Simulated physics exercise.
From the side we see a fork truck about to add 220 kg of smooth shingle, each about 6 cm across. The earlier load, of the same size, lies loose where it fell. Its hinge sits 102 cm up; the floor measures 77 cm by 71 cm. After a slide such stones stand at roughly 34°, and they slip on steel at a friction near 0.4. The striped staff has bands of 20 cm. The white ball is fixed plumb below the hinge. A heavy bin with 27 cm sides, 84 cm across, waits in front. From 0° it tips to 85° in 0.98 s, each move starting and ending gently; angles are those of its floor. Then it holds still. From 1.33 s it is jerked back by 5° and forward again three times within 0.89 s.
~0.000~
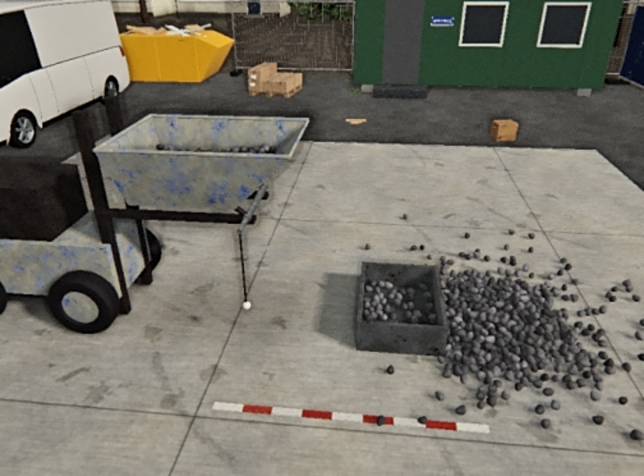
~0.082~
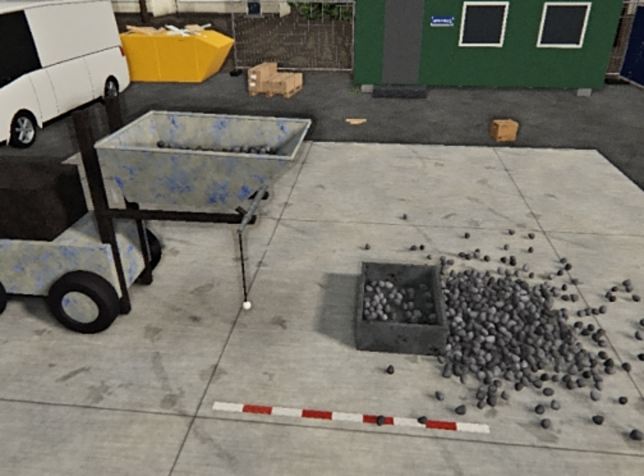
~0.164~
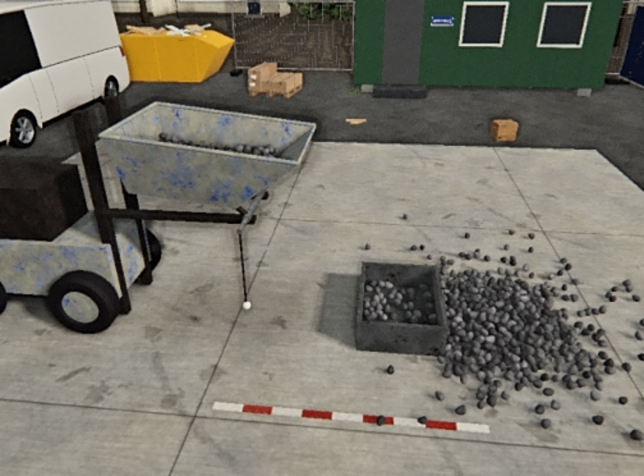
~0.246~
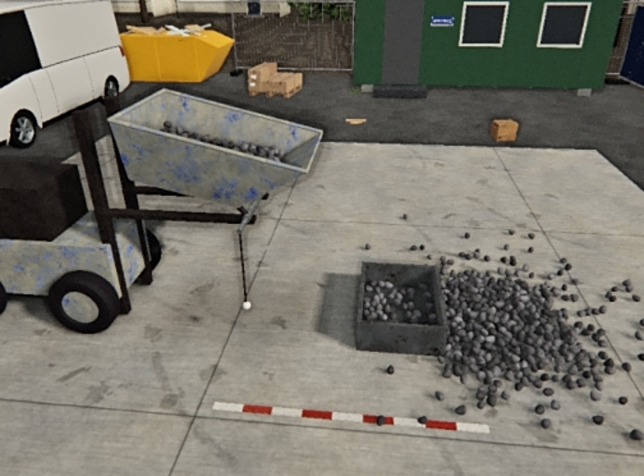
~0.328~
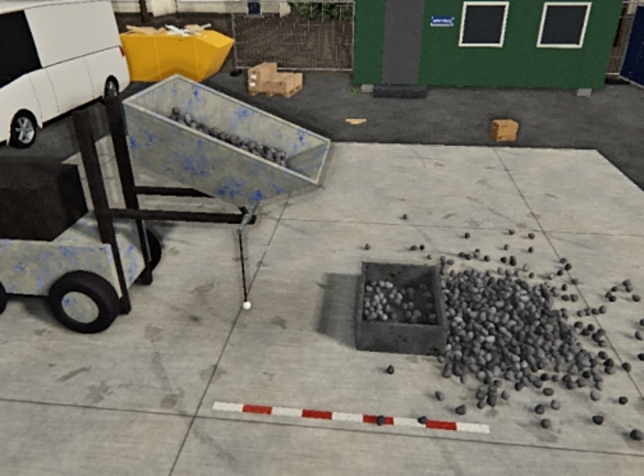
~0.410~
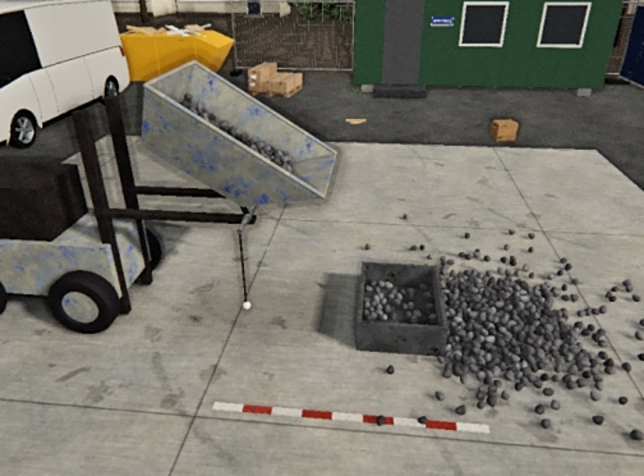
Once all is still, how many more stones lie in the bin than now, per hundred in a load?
Some 73 per cent is added.
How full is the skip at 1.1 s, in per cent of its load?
About 55 per cent.
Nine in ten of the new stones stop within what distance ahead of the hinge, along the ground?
About 140 cm.
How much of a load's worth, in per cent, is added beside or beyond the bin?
Near 20 parts in a hundred.
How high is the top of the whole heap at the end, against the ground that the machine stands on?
About 34 cm above it.
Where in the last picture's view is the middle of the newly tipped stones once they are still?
Around (400, 305).
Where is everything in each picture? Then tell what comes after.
In the first picture, the skip is at 0°, its lip at (289, 157); the top of the load is at (246, 154). The earlier load is highest near (486, 318), 12 cm above ground level, 9 % in the bin, 90 % beside or beyond the bin.
In the second picture, the skip is at 2°, its lip at (292, 159); the top of the load is at (236, 154); the stones move at 0.3 m/s on average.
In the third picture, lip at (298, 164), floor tilted 6°, highest stones at (164, 144); the stones move at 0.6 m/s on average.
In the fourth picture, lip at (307, 172), floor tilted 13°, highest stones at (167, 133); the stones move at 0.8 m/s on average.
In the fifth picture, the skip is at 22°, its lip at (316, 183); the top of the load is at (171, 121); the stones move at 1.0 m/s on average.
In the sixth picture, the skip is at 32°, its lip at (324, 197); the top of the load is at (181, 106); the stones move at 1.1 m/s on average.
After 0.7 s the floor is at 72°; in per cent of one load, 100 in the skip, 9 in the bin, 90 beside or beyond the bin; the foremost stones are past the picture's edge.
After 1.1 s the floor is at 85°; in per cent of one load, 55 in the skip, 25 short of the bin, 28 in the bin, 91 beside or beyond the bin; the foremost stones are past the picture's edge.
After 2.7 s the floor is at 85°; in per cent of one load, 0 in the skip, 9 short of the bin, 82 in the bin, 108 beside or beyond the bin; the foremost stones are past the picture's edge.
After 5.0 s the floor is at 85°; in per cent of one load, 0 in the skip, 9 short of the bin, 82 in the bin, 108 beside or beyond the bin; the foremost stones are past the picture's edge. Net gain in the bin, 73.
